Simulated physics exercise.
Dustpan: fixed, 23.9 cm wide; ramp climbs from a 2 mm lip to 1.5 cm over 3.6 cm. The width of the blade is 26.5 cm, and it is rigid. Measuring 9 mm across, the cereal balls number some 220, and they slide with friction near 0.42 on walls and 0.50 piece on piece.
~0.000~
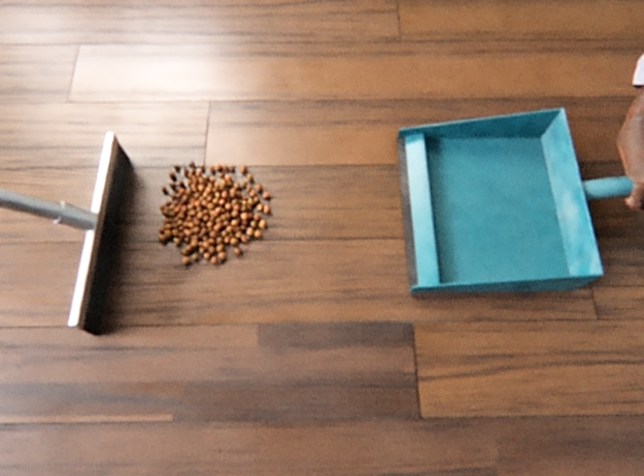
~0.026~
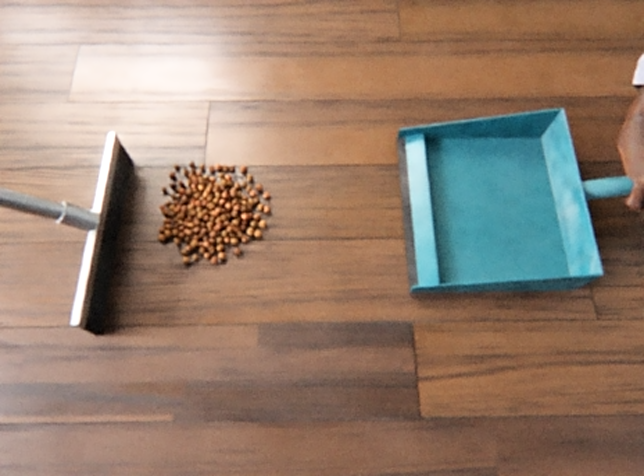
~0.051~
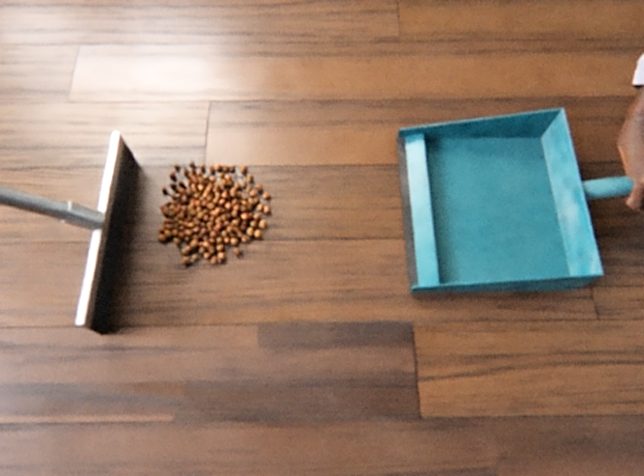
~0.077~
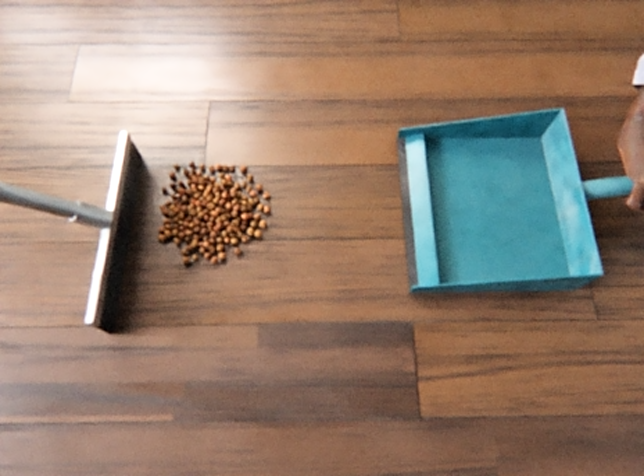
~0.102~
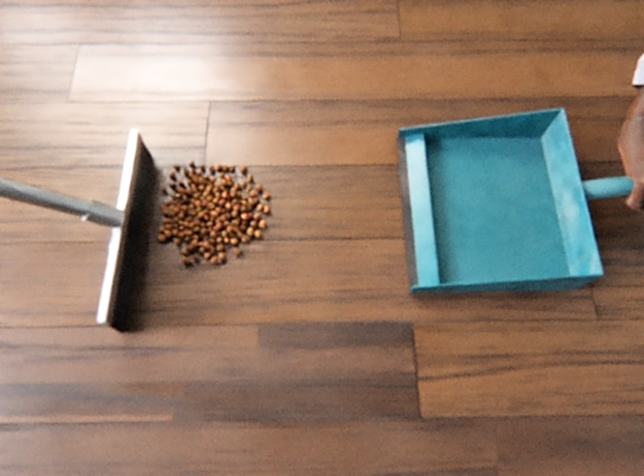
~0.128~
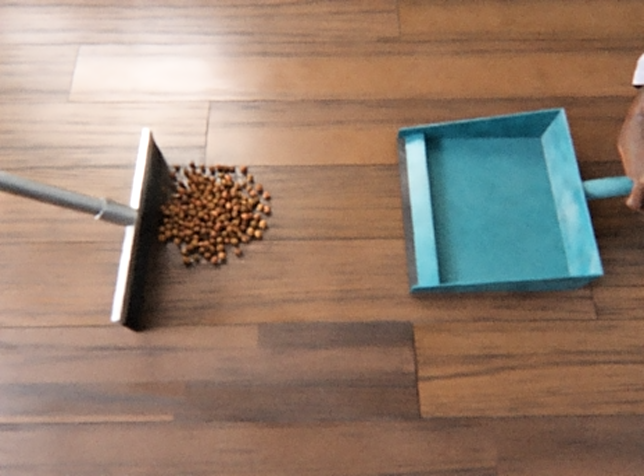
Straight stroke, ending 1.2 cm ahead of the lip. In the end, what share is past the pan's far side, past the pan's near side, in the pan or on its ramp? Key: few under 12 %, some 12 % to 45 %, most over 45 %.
Far side = few, near side = few, pan = most.
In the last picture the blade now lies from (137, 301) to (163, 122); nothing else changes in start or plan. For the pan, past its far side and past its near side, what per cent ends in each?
Split: Pan = 35, far = 25, near = 5.
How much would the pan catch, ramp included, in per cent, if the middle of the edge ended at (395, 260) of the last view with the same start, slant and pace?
About 55 per cent.
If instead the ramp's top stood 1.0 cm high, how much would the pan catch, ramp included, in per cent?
Roughly 70 per cent.
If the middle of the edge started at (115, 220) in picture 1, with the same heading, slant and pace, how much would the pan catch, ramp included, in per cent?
I'd estimate about 60 per cent.
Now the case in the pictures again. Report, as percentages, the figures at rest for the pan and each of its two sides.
Far side - 5; near side - 0; pan - 60.
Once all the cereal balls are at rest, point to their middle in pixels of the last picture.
Near (411, 194).
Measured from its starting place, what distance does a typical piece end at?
30 cm or thereabouts.
After 0.40 s, middle of the blade 19 cm from the lip; 0 % over the lip, far side 0 %, near side 0 %.
After 0.57 s, middle of the blade 8 cm from the lip; 0 % over the lip, far side 5 %, near side 0 %.
Then, at 0.87 s, middle of the blade 1 cm from the lip; 60 % over the lip, far side 5 %, near side 0 %.
By 1.2 s all is still; far side 5 %, near side 0 %, pan 60 %, in front of the lip or behind the blade 30 %.
